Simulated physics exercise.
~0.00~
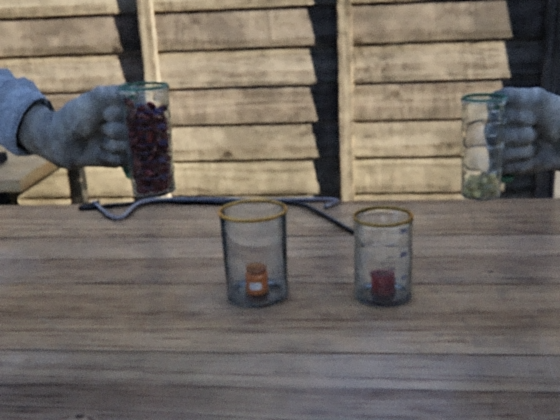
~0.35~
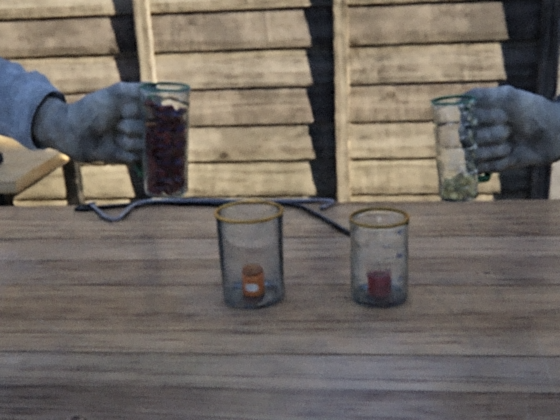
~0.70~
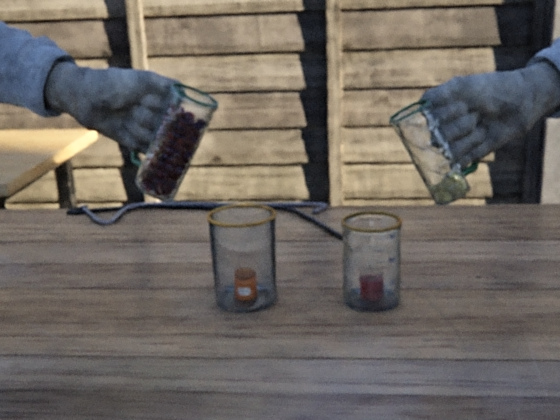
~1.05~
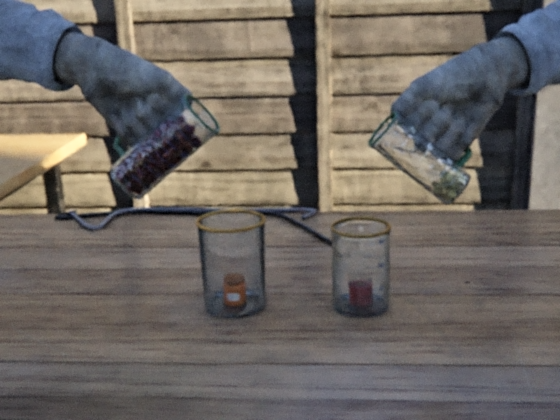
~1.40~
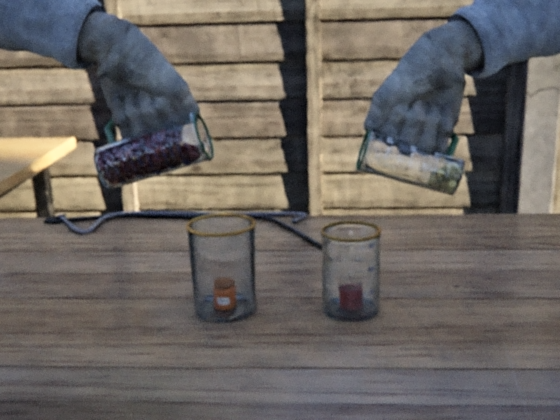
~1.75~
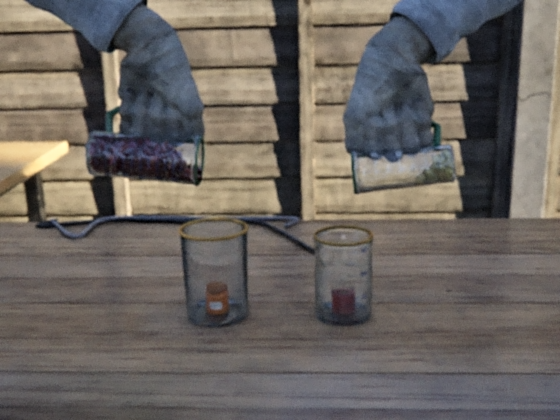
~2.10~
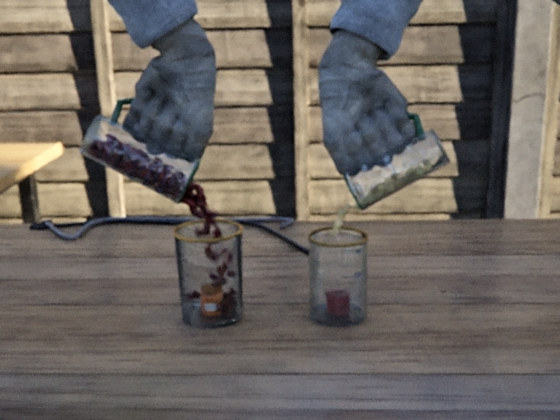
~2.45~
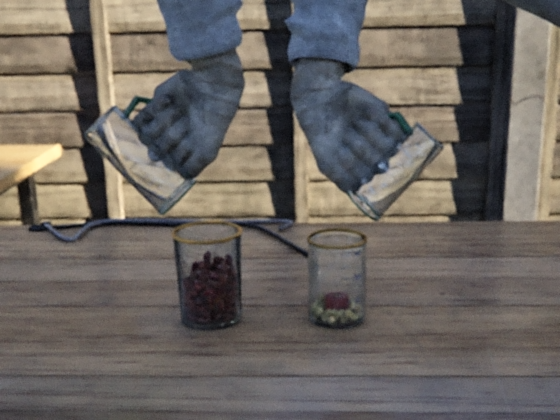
Two gloved hands brought cups of dry bits over two clear glasses on a wooden table and tipped them empty, the dark red pieces burying the small orange object on the left while the red one on the right still poked out.
